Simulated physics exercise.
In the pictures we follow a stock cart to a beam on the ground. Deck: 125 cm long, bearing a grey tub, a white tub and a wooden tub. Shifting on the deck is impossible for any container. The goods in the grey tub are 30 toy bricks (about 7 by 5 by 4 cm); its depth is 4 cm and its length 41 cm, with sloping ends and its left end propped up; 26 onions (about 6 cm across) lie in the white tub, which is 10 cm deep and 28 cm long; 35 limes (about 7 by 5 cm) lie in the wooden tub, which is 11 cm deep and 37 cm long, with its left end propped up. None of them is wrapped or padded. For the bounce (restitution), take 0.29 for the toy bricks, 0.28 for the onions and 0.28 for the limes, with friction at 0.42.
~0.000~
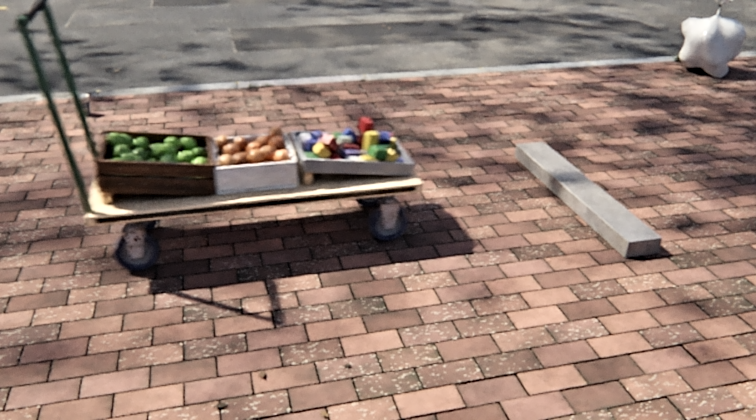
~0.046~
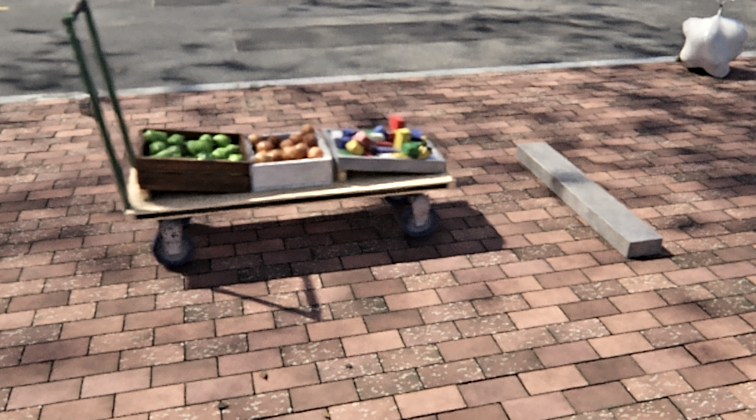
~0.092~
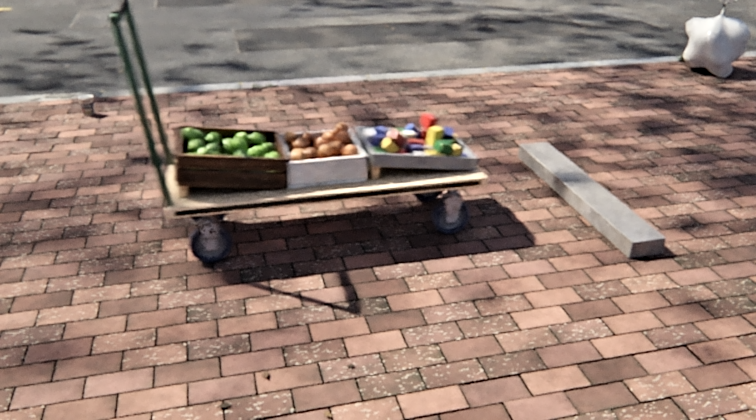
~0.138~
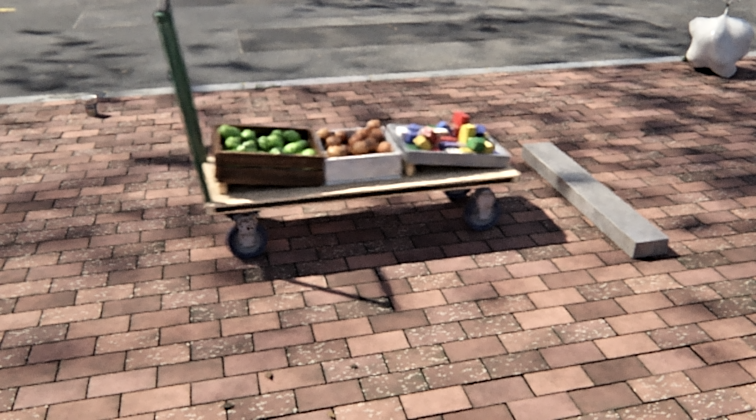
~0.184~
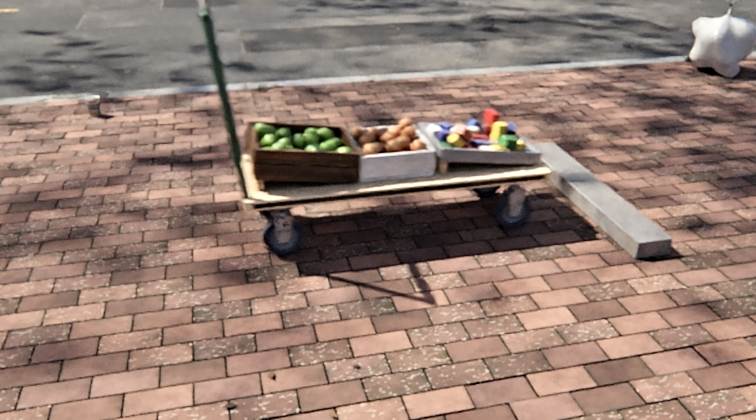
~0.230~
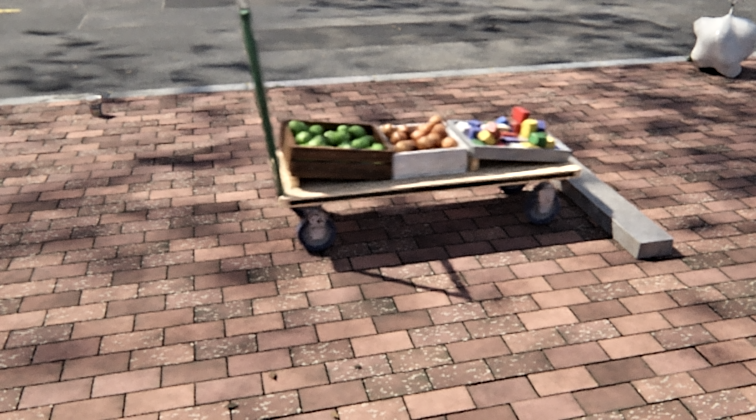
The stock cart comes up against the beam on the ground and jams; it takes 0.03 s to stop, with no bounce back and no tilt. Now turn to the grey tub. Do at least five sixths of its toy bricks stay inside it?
No, more than a sixth get out.
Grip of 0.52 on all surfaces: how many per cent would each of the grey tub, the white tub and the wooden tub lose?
In that setup grey tub sheds 50 percent, white tub sheds 0 percent, and wooden tub sheds 10 percent.
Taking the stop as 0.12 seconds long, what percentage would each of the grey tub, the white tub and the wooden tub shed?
You'd end up with grey tub at 40 %, white tub at 0 % and wooden tub at 10 %.
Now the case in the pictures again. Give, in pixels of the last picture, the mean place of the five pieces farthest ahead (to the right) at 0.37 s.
The five leading pieces sit around (597, 117).
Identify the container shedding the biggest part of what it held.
Answer: The grey tub.
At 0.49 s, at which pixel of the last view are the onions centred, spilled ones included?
Close to (462, 146).
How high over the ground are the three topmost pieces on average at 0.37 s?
About 50 cm up, on average.
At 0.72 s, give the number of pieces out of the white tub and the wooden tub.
Estimate at that time - white tub 2, wooden tub 6, give or take.
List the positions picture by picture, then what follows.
In the first frame (each is followed by its nearest rim corner in this view; the camera pans a little), grey tub, (306, 159); wooden tub, (101, 160); 81 cm short of the stop; none out.
In the second frame, grey tub, (340, 156); wooden tub, (141, 157); 68 cm short of the stop.
In the third frame, grey tub, (375, 153); wooden tub, (181, 154); 55 cm short of the stop.
In the fourth frame, grey tub, (410, 151); wooden tub, (221, 152); 42 cm short of the stop.
In the fifth frame, grey tub, (444, 148); wooden tub, (259, 149); 29 cm short of the stop.
In the sixth frame, grey tub, (476, 145); wooden tub, (296, 146); 16 cm short of the stop; none out.
After 0.27 s, impact.
After 0.37 s, grey tub 27 in, 3 out, white tub 25 in, 1 out and wooden tub 35 in, 0 out.
After 0.49 s, grey tub 20 in, 10 out, white tub 24 in, 2 out and wooden tub 32 in, 3 out.
After 0.72 s, grey tub 17 in, 13 out, white tub 24 in, 2 out and wooden tub 29 in, 6 out.
Final count (at 1.23 s), grey tub 17 in, 13 out, white tub 24 in, 2 out and wooden tub 29 in, 6 out. Asked share, 13 of 30, 43 per cent.
